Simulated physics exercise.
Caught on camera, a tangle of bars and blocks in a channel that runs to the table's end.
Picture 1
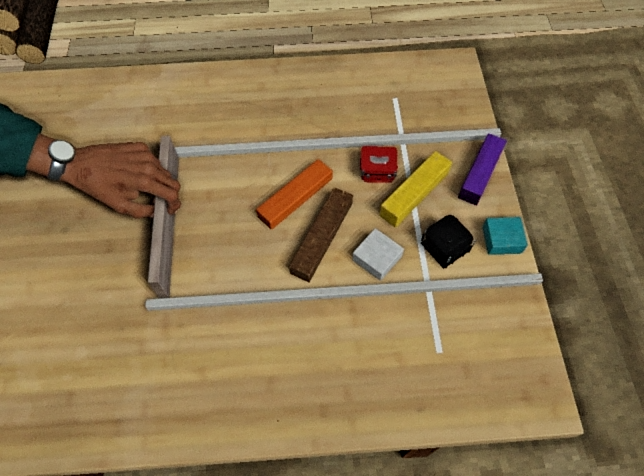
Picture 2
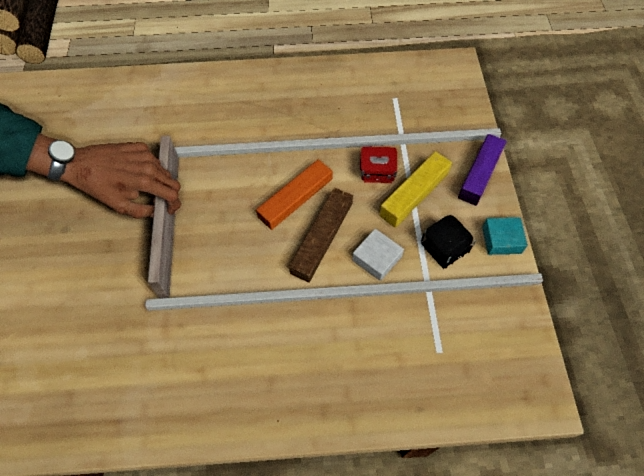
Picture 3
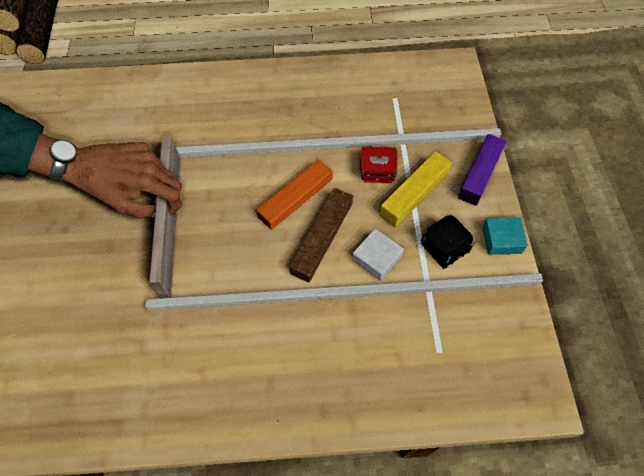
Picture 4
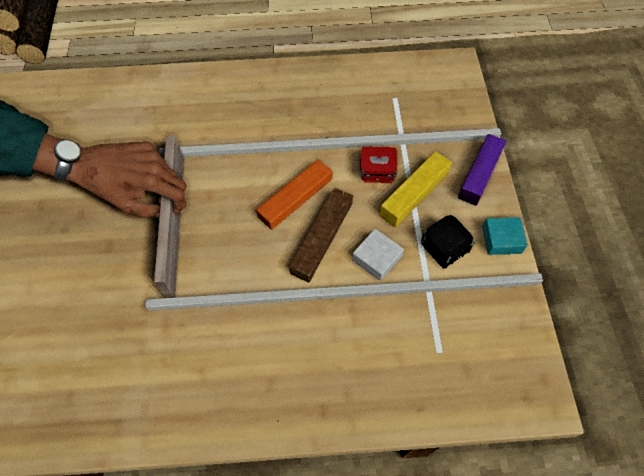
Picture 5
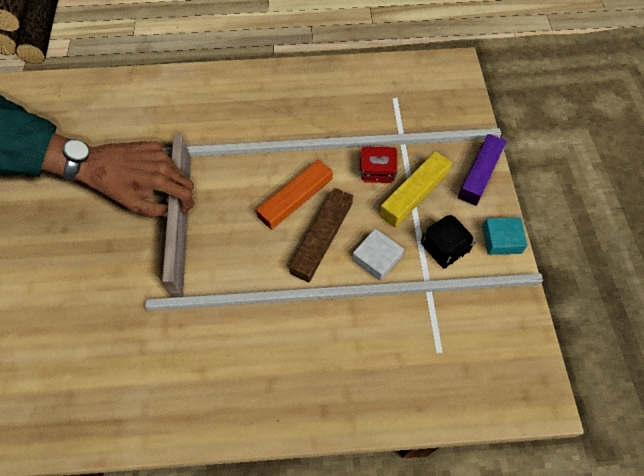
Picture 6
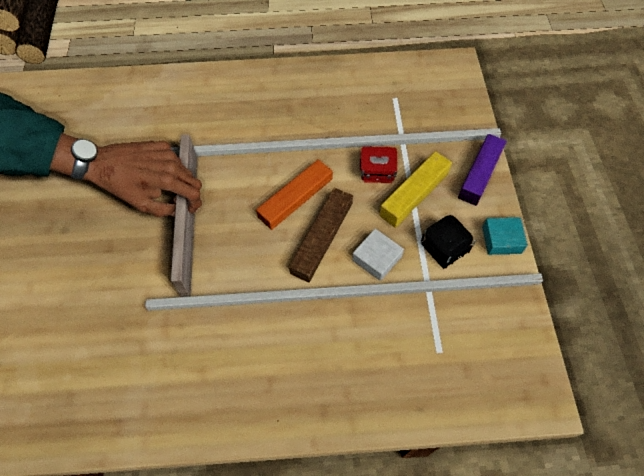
A hand wearing a watch grips a wooden board at the left end of a channel between two pale rails on a wooden table, viewed from above at a slant. Orange and brown bars lie nearest it, then a red case, white block, yellow bar and black case near a white tape line, with purple and turquoise pieces at right. The hand first rests, then slides the board slightly rightward, touching nothing else, while the pieces and camera stay still.
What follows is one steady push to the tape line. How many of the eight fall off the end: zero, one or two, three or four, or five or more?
The number that fall off is one or two.
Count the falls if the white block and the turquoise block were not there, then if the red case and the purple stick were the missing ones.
The counts: 0 and 1.
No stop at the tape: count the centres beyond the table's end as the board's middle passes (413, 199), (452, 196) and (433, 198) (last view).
Past the end: 1, 3 and 2.
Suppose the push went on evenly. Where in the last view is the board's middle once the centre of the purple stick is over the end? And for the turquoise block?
At (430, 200) for the purple stick; at (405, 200) for the turquoise block.
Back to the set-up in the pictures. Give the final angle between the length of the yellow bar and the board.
Roughly 20° out of line.
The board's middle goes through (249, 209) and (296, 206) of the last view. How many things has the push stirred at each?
0 and 2.
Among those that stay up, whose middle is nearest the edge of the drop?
Foremost is the purple stick.
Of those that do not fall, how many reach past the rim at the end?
The number is 1.
A little later, none off yet; turquoise block at rest near (504, 236); purple stick at rest near (482, 169); black case at rest near (447, 241).
When it is over, the number that fall off is one or two; down, turquoise block.
